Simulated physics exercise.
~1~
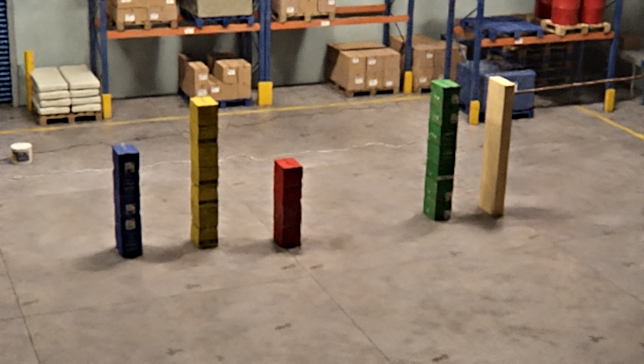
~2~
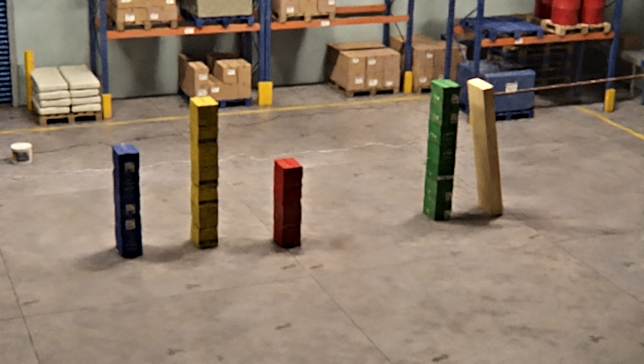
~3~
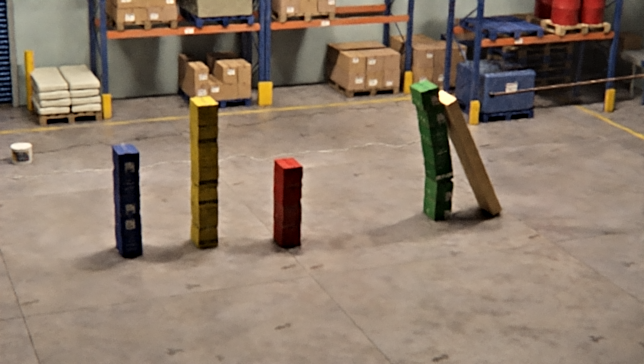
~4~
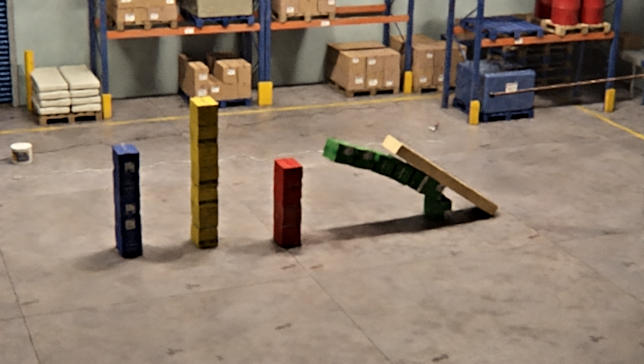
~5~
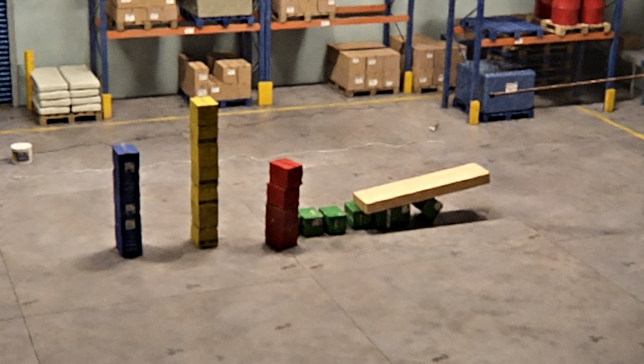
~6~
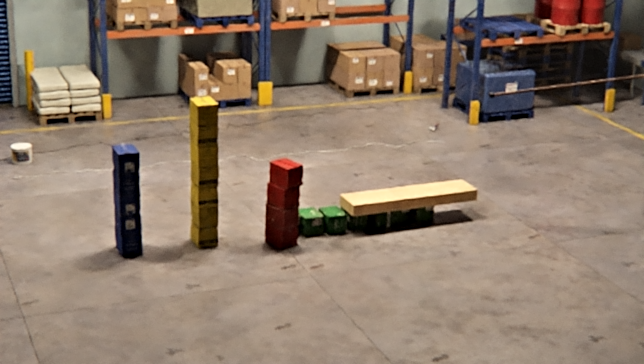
In the video, a pale board standing on end in a warehouse tips left into a tall green column of cartons, which topples toward the red one. The green cartons end up on the floor partly under the board, while the red, yellow and blue columns remain standing.
